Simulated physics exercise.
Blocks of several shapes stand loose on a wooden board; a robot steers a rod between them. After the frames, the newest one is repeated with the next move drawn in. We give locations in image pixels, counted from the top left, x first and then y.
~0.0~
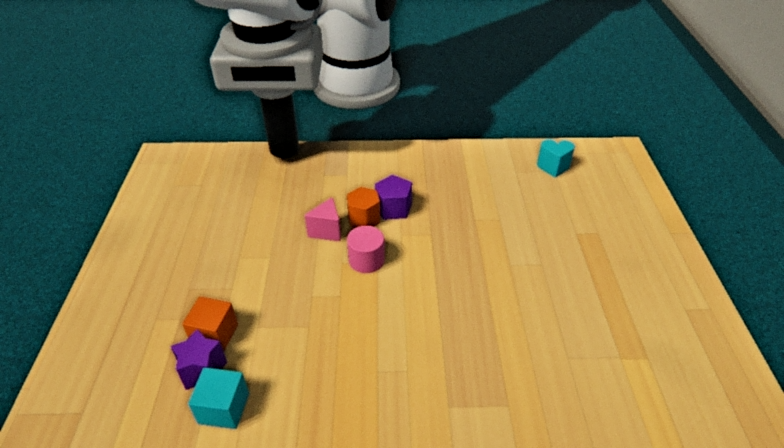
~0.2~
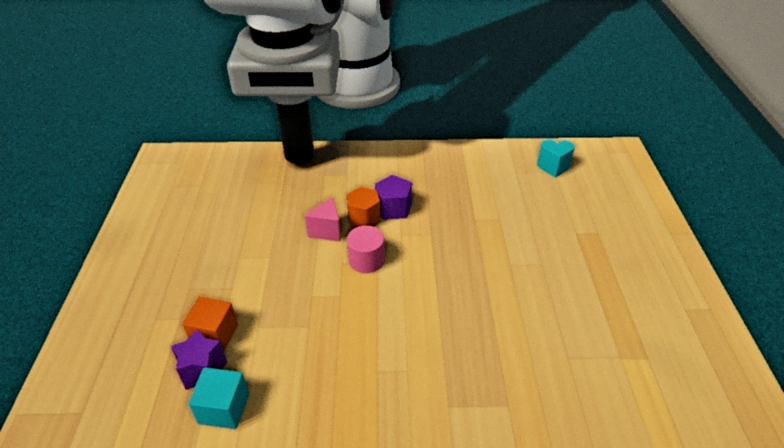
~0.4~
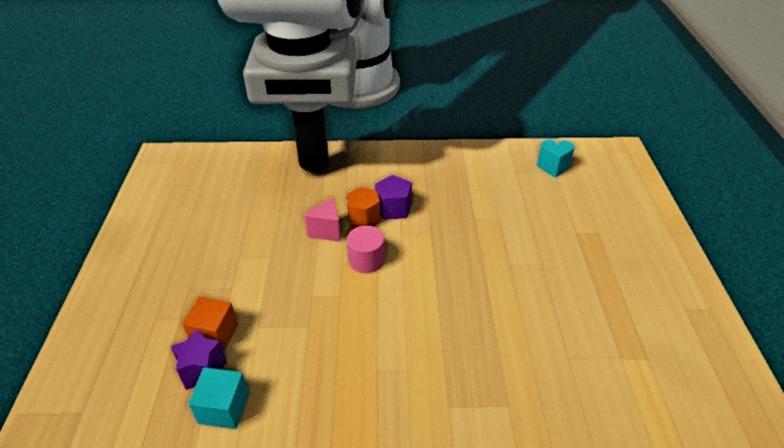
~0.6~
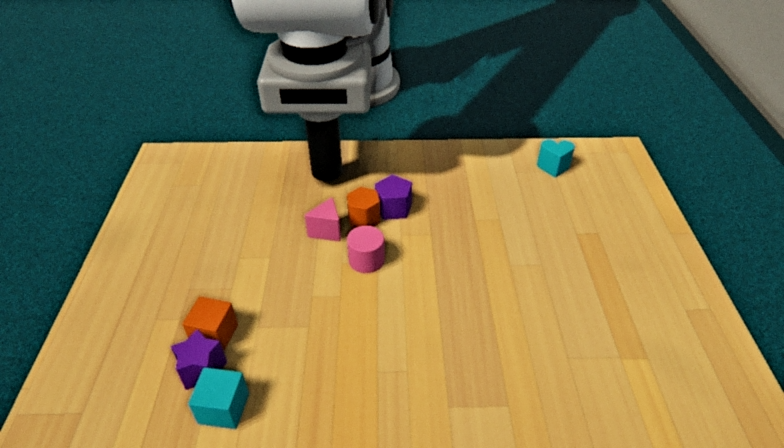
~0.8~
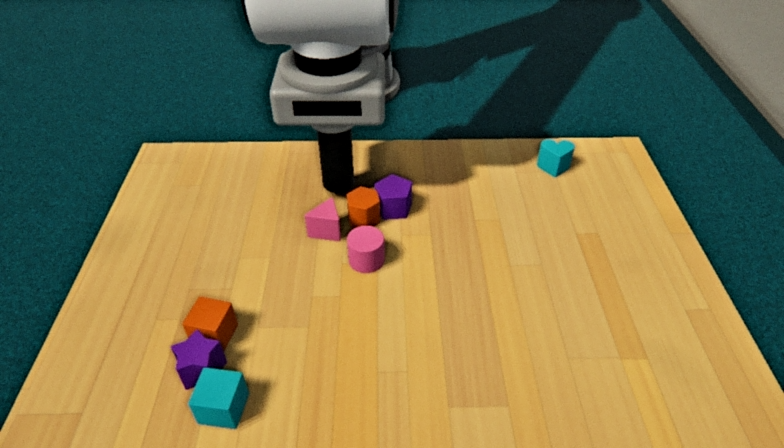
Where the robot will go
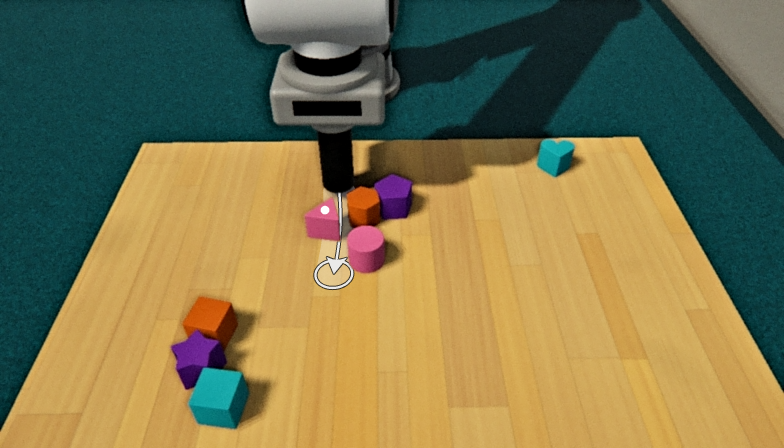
A white robot arm holding a black rod stands at the far edge of a pale wooden board, seen from above at a fixed angle. Pink, orange and purple blocks cluster near the rod, a teal heart sits far right, and orange, purple and teal blocks line up at lower left. The rod glides slightly right and nearer, close behind the cluster, while every block stays still.
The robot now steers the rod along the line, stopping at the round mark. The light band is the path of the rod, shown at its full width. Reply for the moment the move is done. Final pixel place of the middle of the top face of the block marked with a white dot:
Around pixel (301, 251).
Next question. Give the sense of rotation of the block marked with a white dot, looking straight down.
It turns round clockwise.
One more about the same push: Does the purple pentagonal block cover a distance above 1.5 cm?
No
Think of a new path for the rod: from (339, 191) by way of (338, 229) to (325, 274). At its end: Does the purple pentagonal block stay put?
I'd say yes.
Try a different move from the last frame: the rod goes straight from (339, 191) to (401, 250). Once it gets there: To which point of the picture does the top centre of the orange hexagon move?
Most likely (408, 254).
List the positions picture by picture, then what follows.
In the first frame, tip of the rod (285, 149), middles of tops, pink three-sided block (325, 210), orange hexagon (363, 197), pink disc (366, 238), purple pentagonal block (394, 186).
In the second frame, rod (300, 155), nothing pushed.
In the third frame, rod (314, 162), nothing pushed.
In the fourth frame, rod (327, 172), nothing pushed.
In the fifth frame, rod (339, 183), pink three-sided block (325, 210), orange hexagon (363, 197), pink disc (366, 238), purple pentagonal block (394, 186).
The line goes from (339, 191) through (341, 216) and (339, 243) to (334, 274); the dot is on the pink three-sided block.
What follows on the original path. One third of the way, rod (340, 208); pink three-sided block (322, 218); orange hexagon (368, 203), turned 30° anticlockwise.
Two thirds of the way, rod (338, 237); pink three-sided block (307, 238), turned 65° clockwise; orange hexagon (373, 208), turned 55° anticlockwise.
At the end, rod (333, 266); pink three-sided block (301, 251), turned 145° clockwise; orange hexagon (373, 208), turned 55° anticlockwise; pink disc (371, 246); purple pentagonal block unmoved.
